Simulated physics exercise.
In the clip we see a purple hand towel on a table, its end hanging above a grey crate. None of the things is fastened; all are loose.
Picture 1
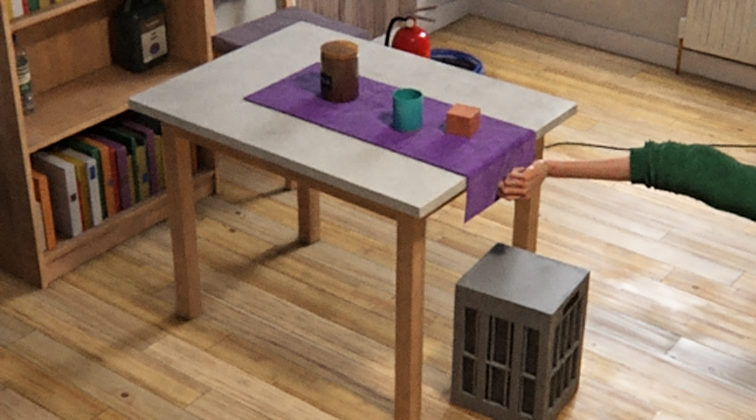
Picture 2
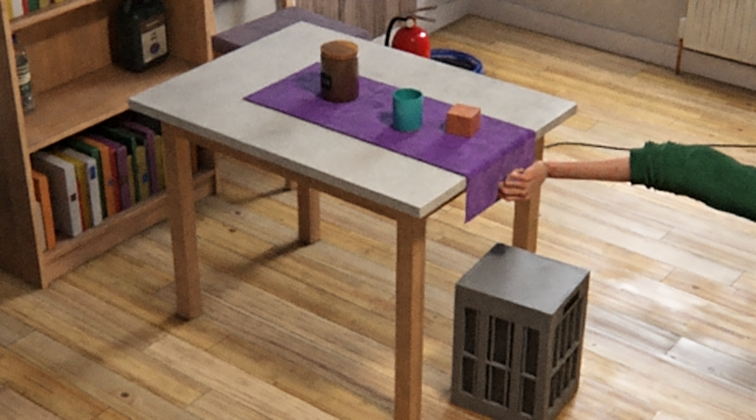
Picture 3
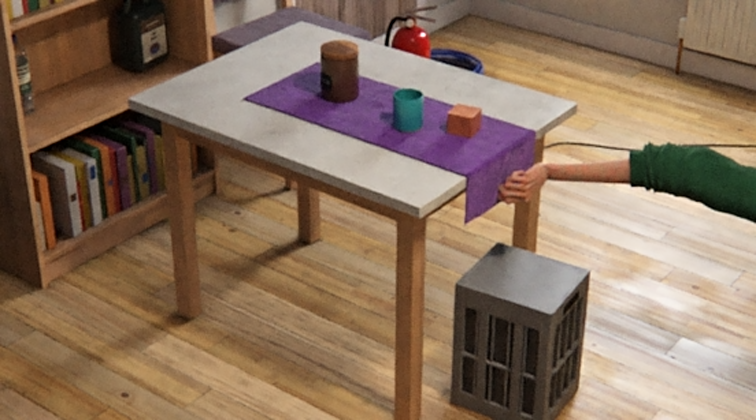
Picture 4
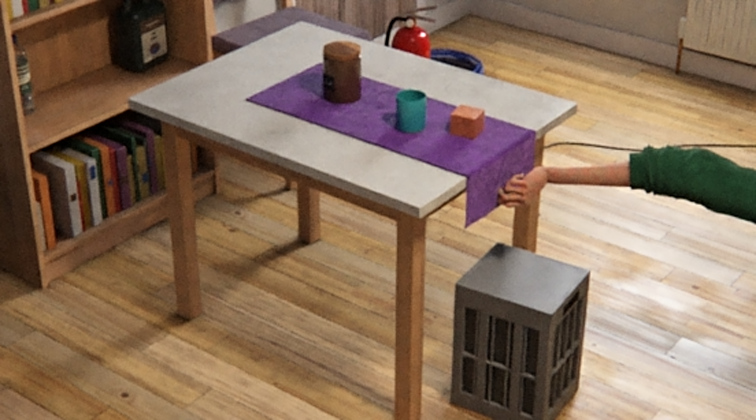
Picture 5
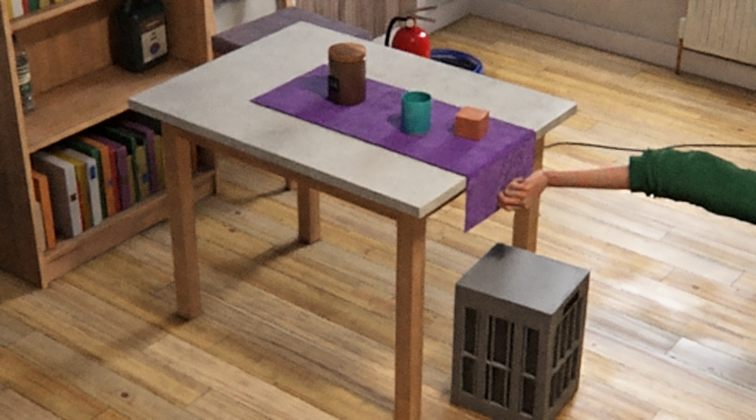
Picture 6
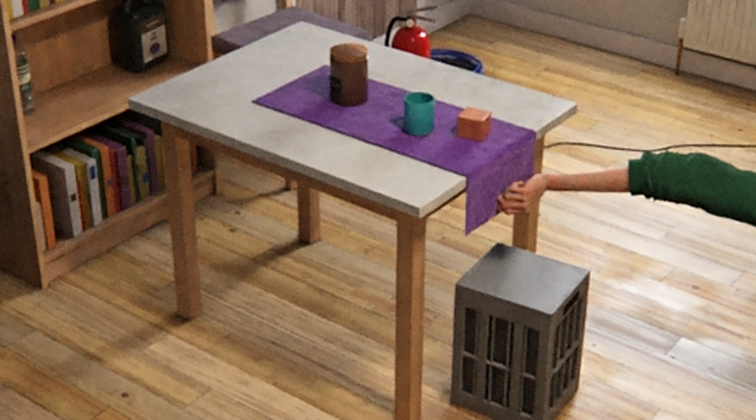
Purple cloth being drawn slowly and slightly over the table's right edge by a green-sleeved arm, carrying canister, mug and block along.
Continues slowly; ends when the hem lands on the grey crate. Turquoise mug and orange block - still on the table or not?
Turquoise mug: Still on it; orange block: Not on it.
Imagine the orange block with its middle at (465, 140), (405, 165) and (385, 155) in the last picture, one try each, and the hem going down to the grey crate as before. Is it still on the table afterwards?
In the first case it is carried off; in the second case it keeps clear of the edge; in the third case it keeps clear of the edge.
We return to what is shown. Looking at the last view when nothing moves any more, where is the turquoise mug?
I'd put its resting spot close to pixel (478, 134).
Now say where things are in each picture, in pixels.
Hand towel end (464, 223); turquoise mug (408, 94); orange block (464, 110); brown canister (339, 47); top of the crate (527, 293), in the first frame.
Hand towel end (464, 224), far hem (243, 98); orange block (464, 110); orange block stands on the cloth, in the second frame.
Hand towel end (465, 225); turquoise mug (409, 94), in the third frame.
Hand towel end (465, 228), far hem (246, 99); orange block (468, 111), in the fourth frame.
Hand towel end (465, 233); turquoise mug (417, 97), in the fifth frame.
Hand towel end (465, 236), far hem (252, 101); turquoise mug (419, 98); orange block (475, 114); top of the crate (527, 293), in the sixth frame.
Then, 0.46 s on from there, hem going down; mug carried along near (440, 121); block carried along near (494, 131).
Then, 1.00 s on from there, hem going down; mug carried along near (466, 129); block over the edge.
In the end, hem on the crate; mug carried along near (478, 133); block over the edge. The turquoise mug remains up there and the orange block is carried off the end.
